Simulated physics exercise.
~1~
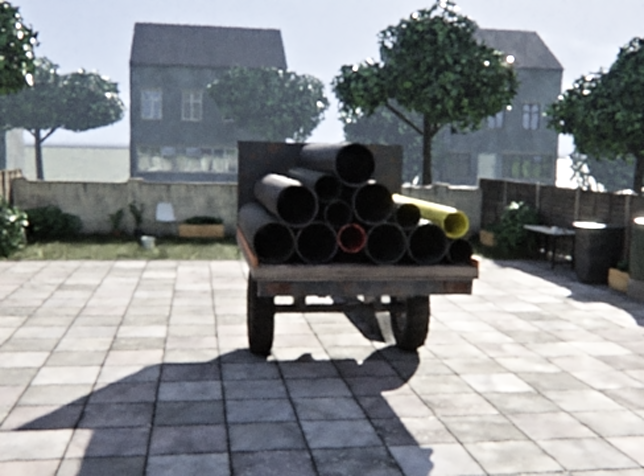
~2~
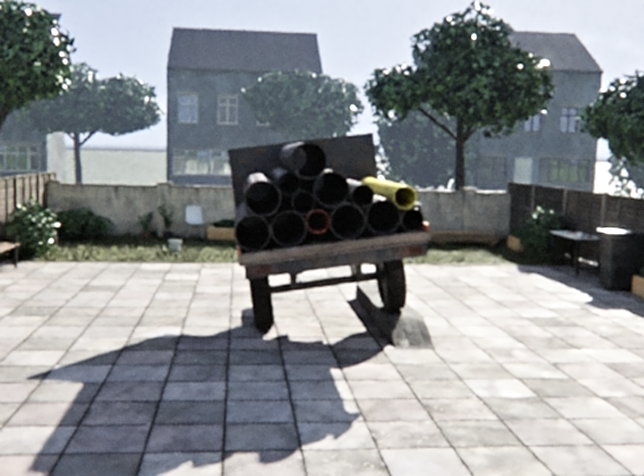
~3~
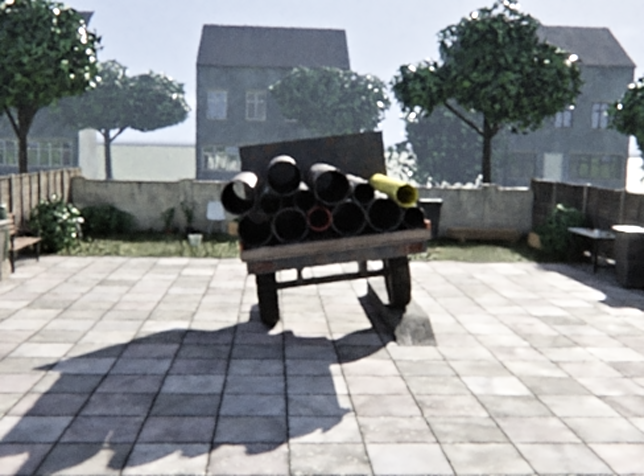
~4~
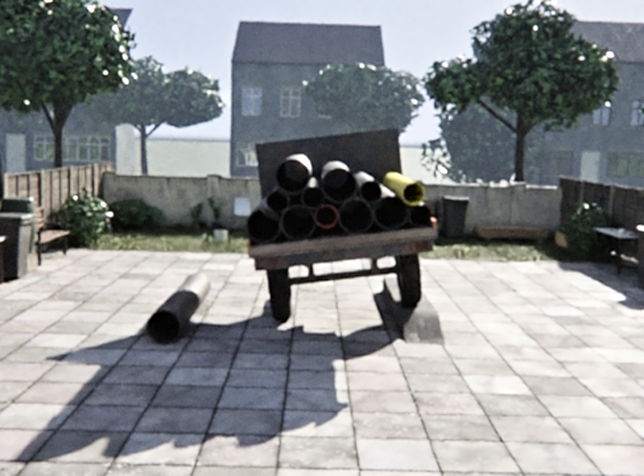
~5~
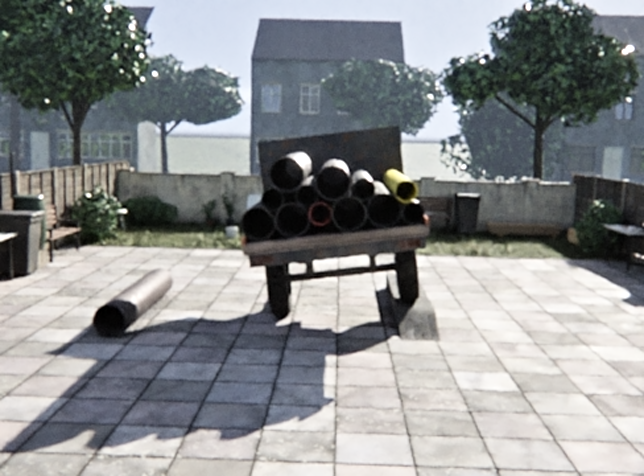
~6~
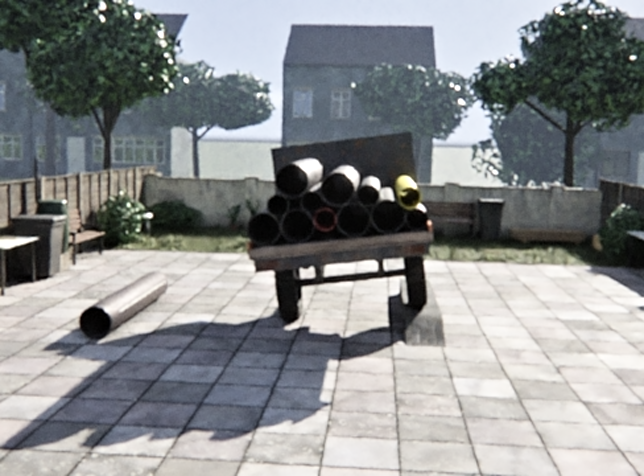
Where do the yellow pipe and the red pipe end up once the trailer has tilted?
Both are still on the trailer. The yellow pipe remains on the deck near the right of the stack, and the red one stays aboard among the dark pipes.
